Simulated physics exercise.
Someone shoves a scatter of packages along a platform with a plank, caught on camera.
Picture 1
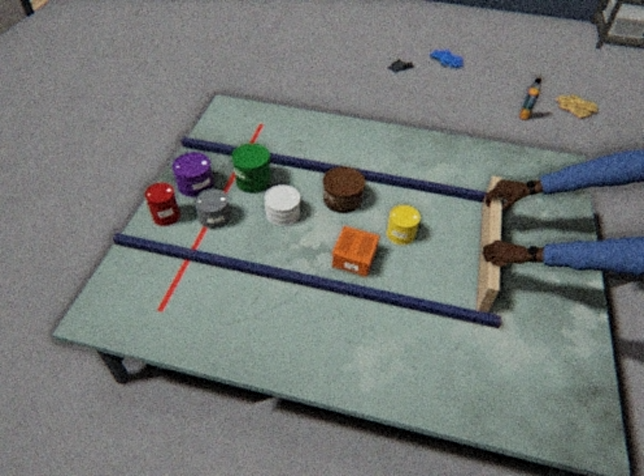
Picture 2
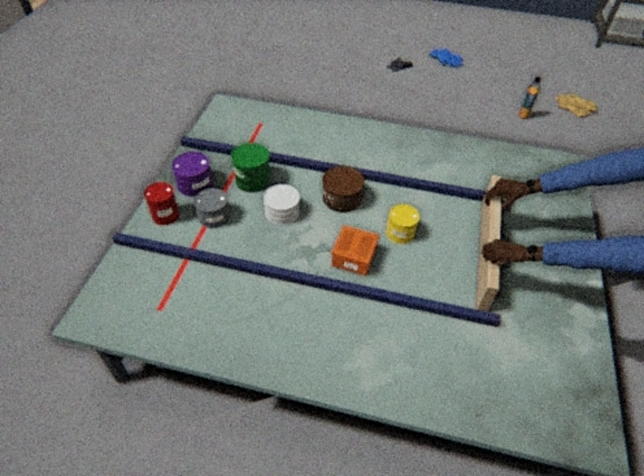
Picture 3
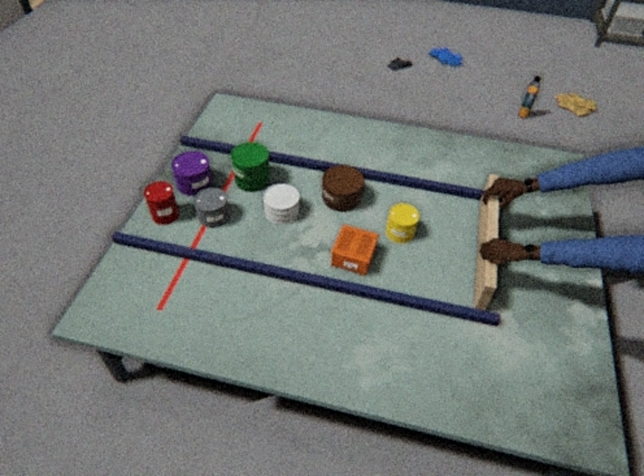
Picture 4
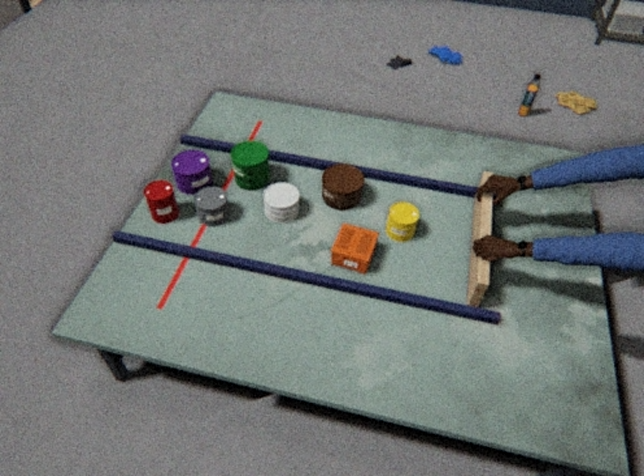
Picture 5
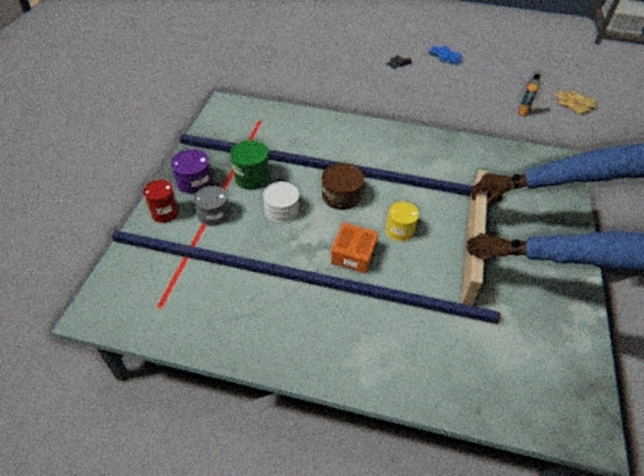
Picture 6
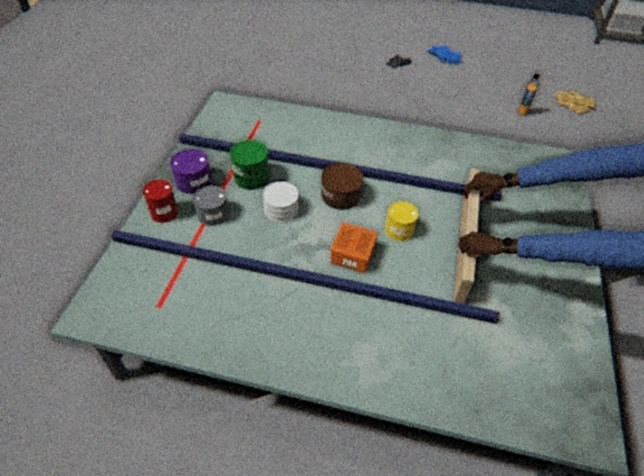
The clip opens on a green tabletop holding eight scattered colored containers between two dark blue rails, with two blue-sleeved arms gripping a wooden plank at the right. The hands slide the plank slightly left toward the yellow canister, leaving a gap, while the containers show no clear movement.
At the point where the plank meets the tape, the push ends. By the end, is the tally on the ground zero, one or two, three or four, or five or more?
It ends with just one or a pair down.
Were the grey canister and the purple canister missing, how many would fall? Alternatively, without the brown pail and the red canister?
Going first to second: 0 and 0.
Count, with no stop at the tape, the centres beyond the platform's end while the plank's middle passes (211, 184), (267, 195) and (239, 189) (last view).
It comes out as 2, then 0, then 0.
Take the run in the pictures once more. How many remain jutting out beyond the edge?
1.
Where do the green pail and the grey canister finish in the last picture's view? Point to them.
The first comes to rest at (180, 145), and the second at (159, 198).
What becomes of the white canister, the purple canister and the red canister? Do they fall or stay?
At the finish the white canister is still there, the purple canister is missing and the red canister is missing.
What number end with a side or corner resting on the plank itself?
The count in contact is 3.
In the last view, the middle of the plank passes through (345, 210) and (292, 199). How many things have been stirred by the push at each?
Counts: 3 and 5.
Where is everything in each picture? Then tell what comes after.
In the first picture, red canister (163, 204); purple canister (194, 175); grey canister (213, 209); plank (490, 241); tape (219, 202).
In the second picture, purple canister (193, 174); green pail (252, 168).
In the third picture, grey canister (212, 208); orange tote (355, 250).
In the fourth picture, red canister (162, 202); yellow canister (402, 222).
In the fifth picture, purple canister (192, 172); plank (475, 235).
In the sixth picture, red canister (161, 201); purple canister (192, 171); grey canister (211, 206); plank (468, 233); tape (217, 199).
Soon after, none off yet; red canister at rest near (161, 201); purple canister at rest near (192, 171); grey canister at rest near (211, 206).
Then, none off yet; red canister at rest near (161, 201); purple canister moved a little near (184, 172); grey canister moved a little near (202, 206).
At rest, the number that fall off is one or two; fallen, purple canister and red canister.
